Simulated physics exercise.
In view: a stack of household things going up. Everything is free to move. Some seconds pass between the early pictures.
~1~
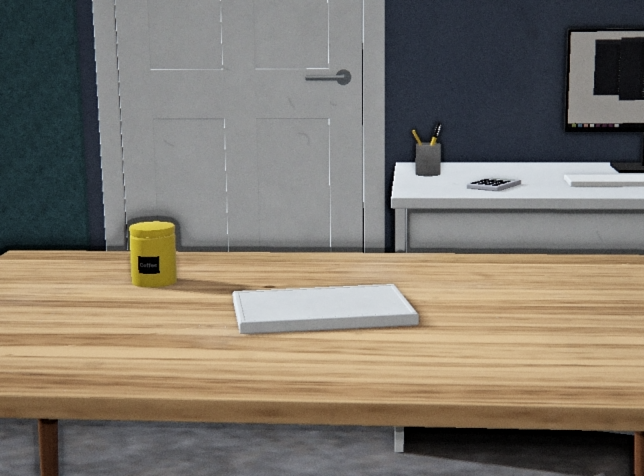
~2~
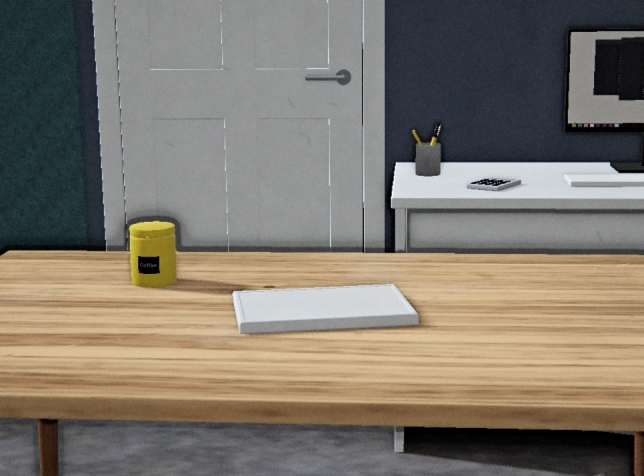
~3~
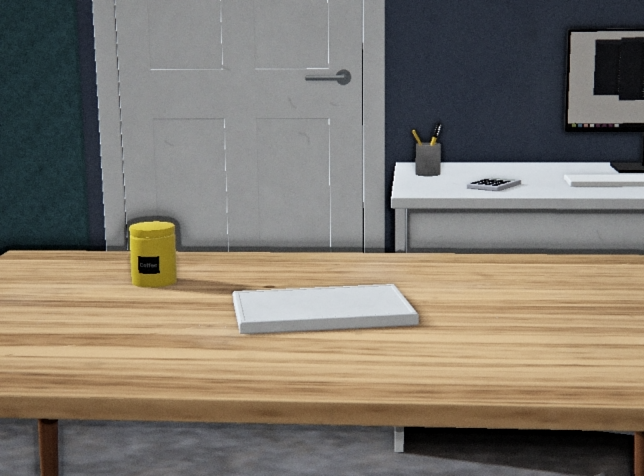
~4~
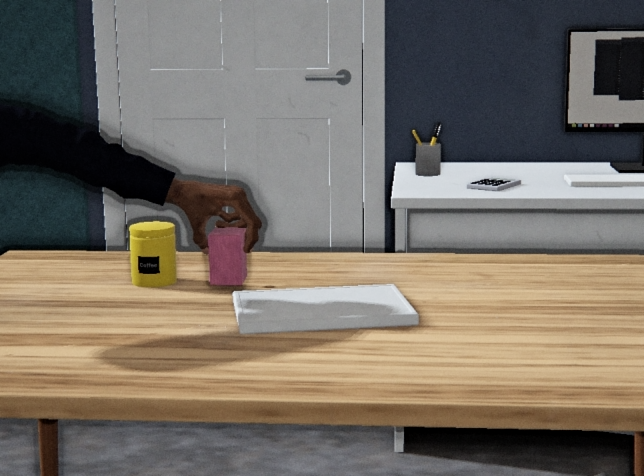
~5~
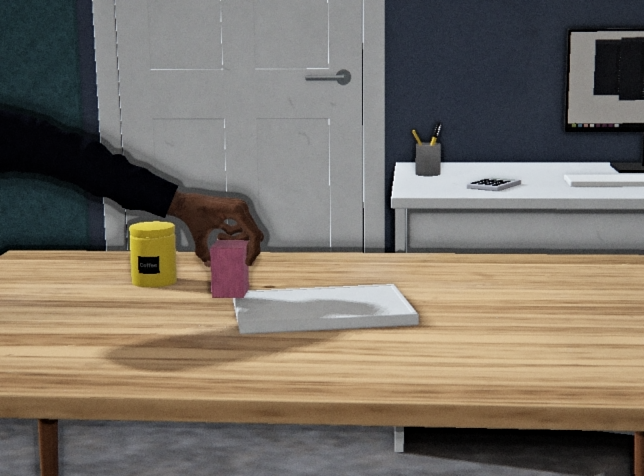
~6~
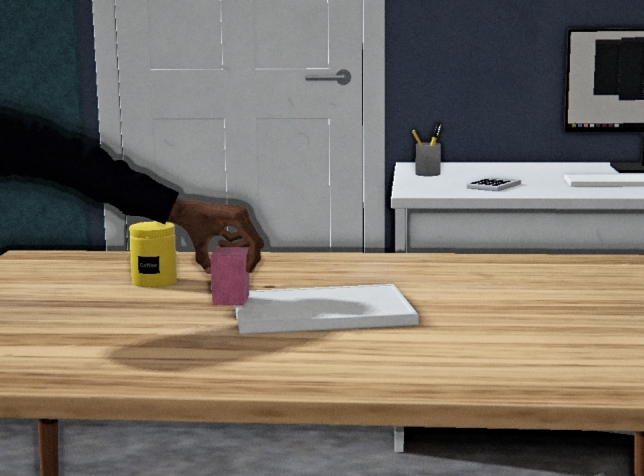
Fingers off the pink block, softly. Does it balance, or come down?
Here the pile loses its balance.
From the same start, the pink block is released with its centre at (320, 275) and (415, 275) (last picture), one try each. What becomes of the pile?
In the first case it stays up; in the second case it loses its balance.
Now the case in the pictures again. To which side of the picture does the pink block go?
To the left.
Then, 0.40 s past the last view, pink block now fallen.
Then, 1.00 s past the last view, nothing new.
Finally, fallen, pink block; the other 2 still in place. Final places as the last picture's camera would see them, pink block near (187, 298). The pile comes apart.
